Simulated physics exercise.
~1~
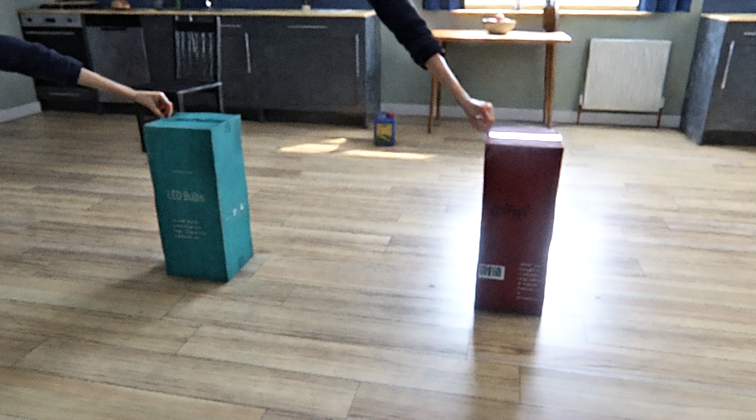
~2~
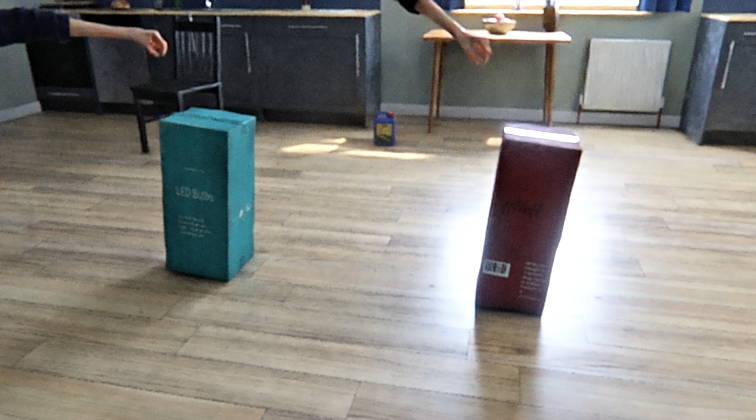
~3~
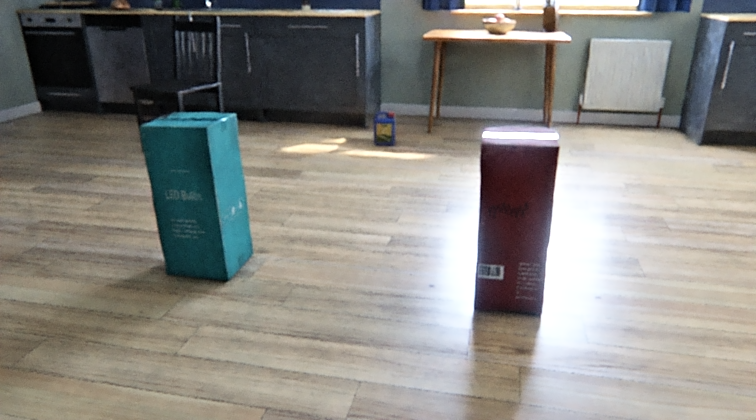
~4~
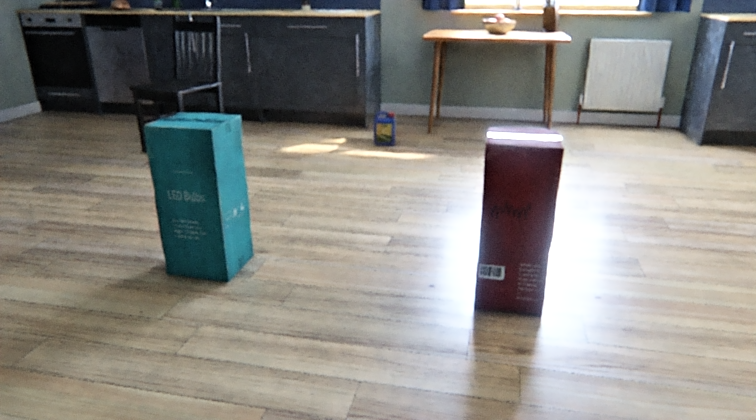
Turquoise box and red box rocking on a wooden floor after two hands push their tops and withdraw, both ending upright.
